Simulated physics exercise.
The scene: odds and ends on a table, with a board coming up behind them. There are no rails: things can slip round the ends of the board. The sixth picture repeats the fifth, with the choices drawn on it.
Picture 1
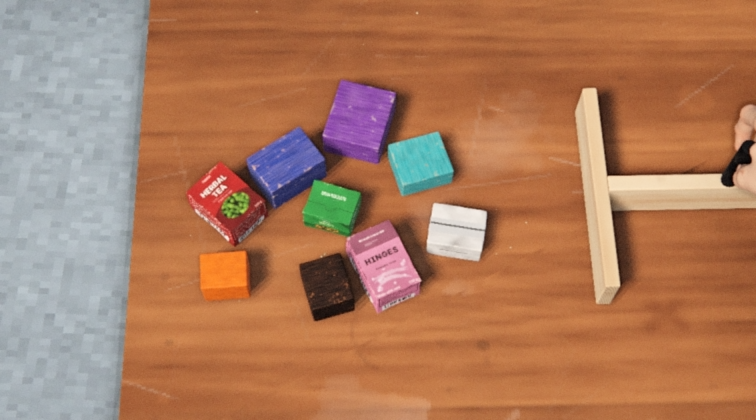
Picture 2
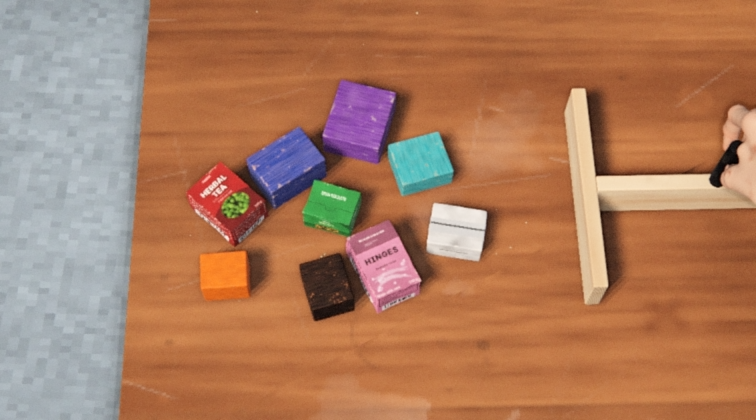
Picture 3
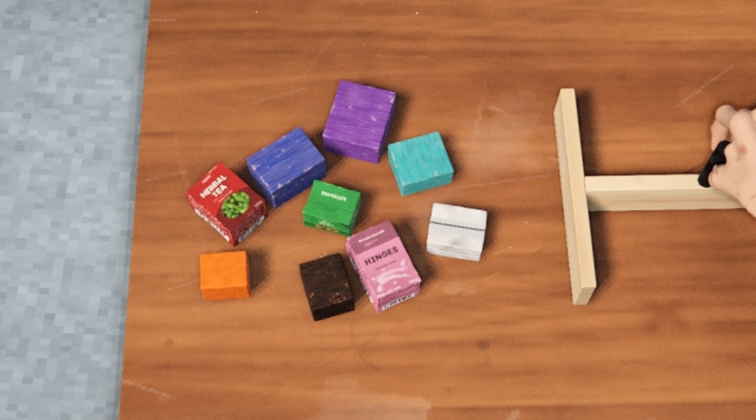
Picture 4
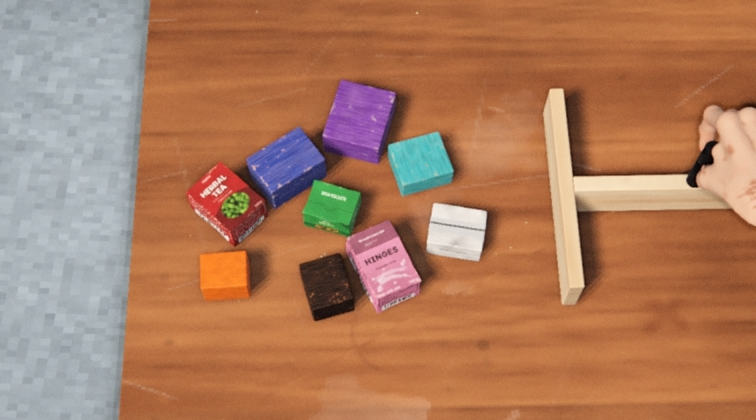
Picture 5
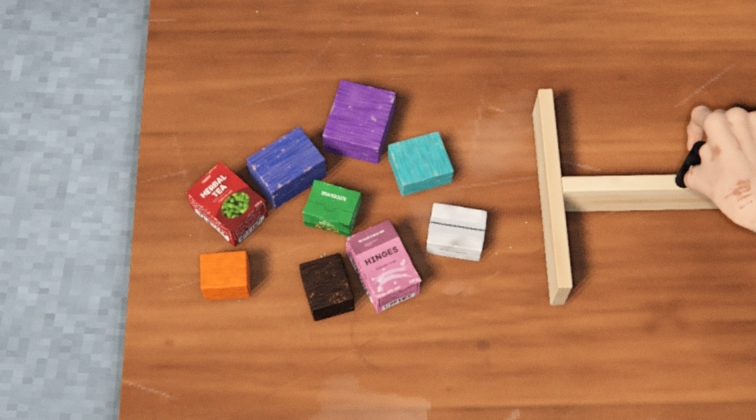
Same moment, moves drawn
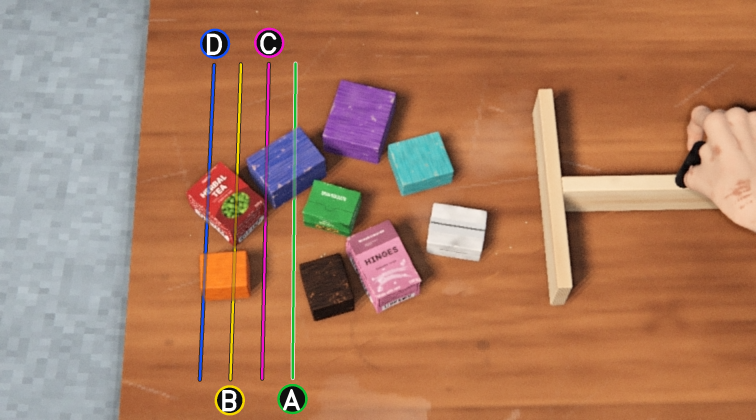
A wooden tabletop is seen from above, with a pale blue-grey floor along the left edge. Purple, blue and turquoise blocks lie above a small green packet, with a red herbal tea box and orange block at left, and a black block, pink box and white box lower down. From the right, a hand slides a T-shaped wooden board slowly leftward a short way, while the objects stay still.
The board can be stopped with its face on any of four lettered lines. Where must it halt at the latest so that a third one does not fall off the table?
B is the last line within the limit.
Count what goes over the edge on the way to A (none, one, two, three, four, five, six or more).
In all, none.
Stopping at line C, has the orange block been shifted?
Yes.
On the marked copy, A at (294, 211); B at (236, 212); C at (266, 211); D at (207, 212).
With B. Early on, board (441, 186); purple block (351, 117); black block (319, 293).
Further on, board (326, 188); red packet (213, 212); blue block (228, 152).
At the end, board (237, 190); orange block (133, 277); red packet (137, 222); none fallen.
As for the rest, A is within the limit but short; C is within the limit but short; D drops three.
